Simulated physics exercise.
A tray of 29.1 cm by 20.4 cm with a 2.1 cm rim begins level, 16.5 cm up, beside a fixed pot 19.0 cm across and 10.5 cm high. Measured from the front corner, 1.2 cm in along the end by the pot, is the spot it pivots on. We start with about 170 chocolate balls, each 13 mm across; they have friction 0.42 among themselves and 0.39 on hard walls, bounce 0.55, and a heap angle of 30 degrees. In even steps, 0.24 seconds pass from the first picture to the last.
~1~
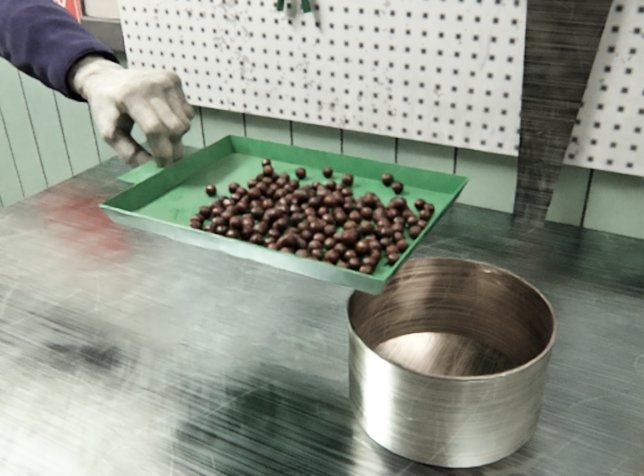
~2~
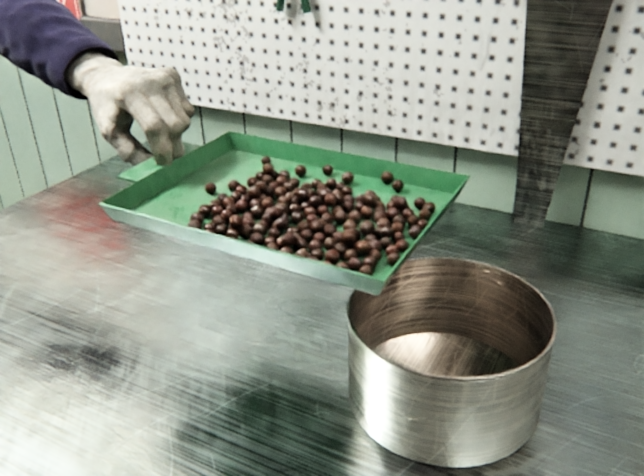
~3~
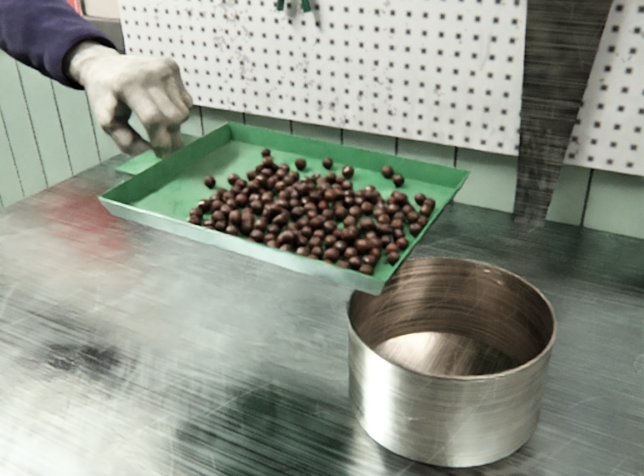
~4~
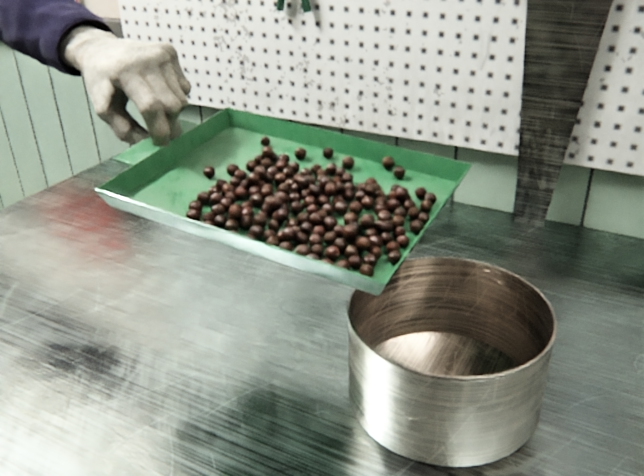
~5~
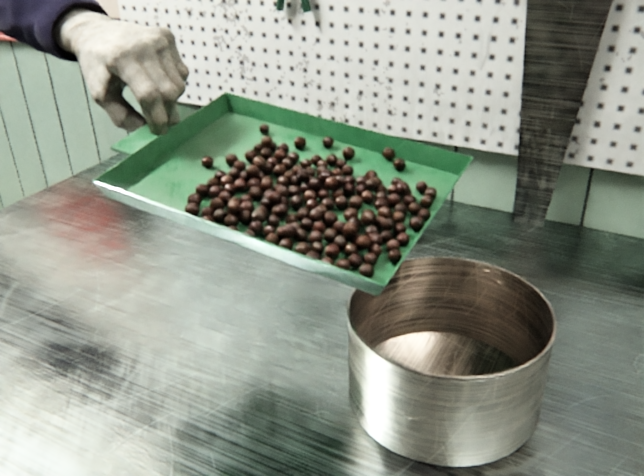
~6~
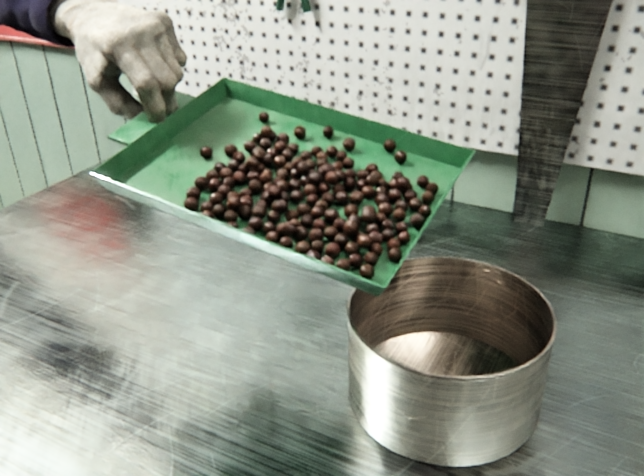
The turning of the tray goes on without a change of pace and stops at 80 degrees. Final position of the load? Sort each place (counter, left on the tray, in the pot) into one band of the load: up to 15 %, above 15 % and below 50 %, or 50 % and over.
Counter: 50 % and over; tray: Up to 15 %; pot: Up to 15 %.
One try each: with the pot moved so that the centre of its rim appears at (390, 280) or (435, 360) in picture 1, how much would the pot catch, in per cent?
Roughly 0 and 80 percent.
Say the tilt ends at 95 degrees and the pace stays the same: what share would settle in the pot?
The pot would get around 0 per cent.
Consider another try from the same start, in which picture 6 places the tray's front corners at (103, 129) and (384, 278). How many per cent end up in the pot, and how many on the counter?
Pot: 60, counter: 40.
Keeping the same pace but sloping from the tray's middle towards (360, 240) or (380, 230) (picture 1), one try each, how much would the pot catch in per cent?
Approximately 60 percent, then 80 percent.
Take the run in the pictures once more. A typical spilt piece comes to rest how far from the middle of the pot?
Distance: Roughly 22 cm.
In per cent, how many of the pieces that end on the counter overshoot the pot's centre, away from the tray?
Roughly 70 percent of the spill.
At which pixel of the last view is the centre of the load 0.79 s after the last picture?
Somewhere about (345, 222) in the last view.
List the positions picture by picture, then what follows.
The first picture shows tray tilt 0 degrees, front corners at (110, 203) and (379, 273); middle of the pieces at (310, 215); pot at (450, 309).
The second picture shows tray tilt 1 degrees, front corners at (110, 201) and (379, 273); middle of the pieces at (310, 213).
The third picture shows tray tilt 3 degrees, front corners at (109, 196) and (379, 274); middle of the pieces at (310, 209).
The fourth picture shows tray tilt 6 degrees, front corners at (107, 187) and (379, 275), lowest corner right front; middle of the pieces at (310, 203).
The fifth picture shows tray tilt 9 degrees, front corners at (105, 179) and (380, 276), lowest corner right front; middle of the pieces at (310, 196).
The sixth picture shows tray tilt 13 degrees, front corners at (102, 171) and (380, 278), lowest corner right front; middle of the pieces at (310, 191); pot at (449, 309).
Then, 0.48 s after the last picture, tilt 45 degrees; the tray holds 100 %, the pot 0 %.
Then, 0.79 s after the last picture, tilt 66 degrees; the tray holds 90 %, the pot 0 %.
Then, 1.21 s after the last picture, tilt 80 degrees; the tray holds 10 %, the pot 0 %.
In the end, counter 100 %, tray 0 %, pot 0 %.
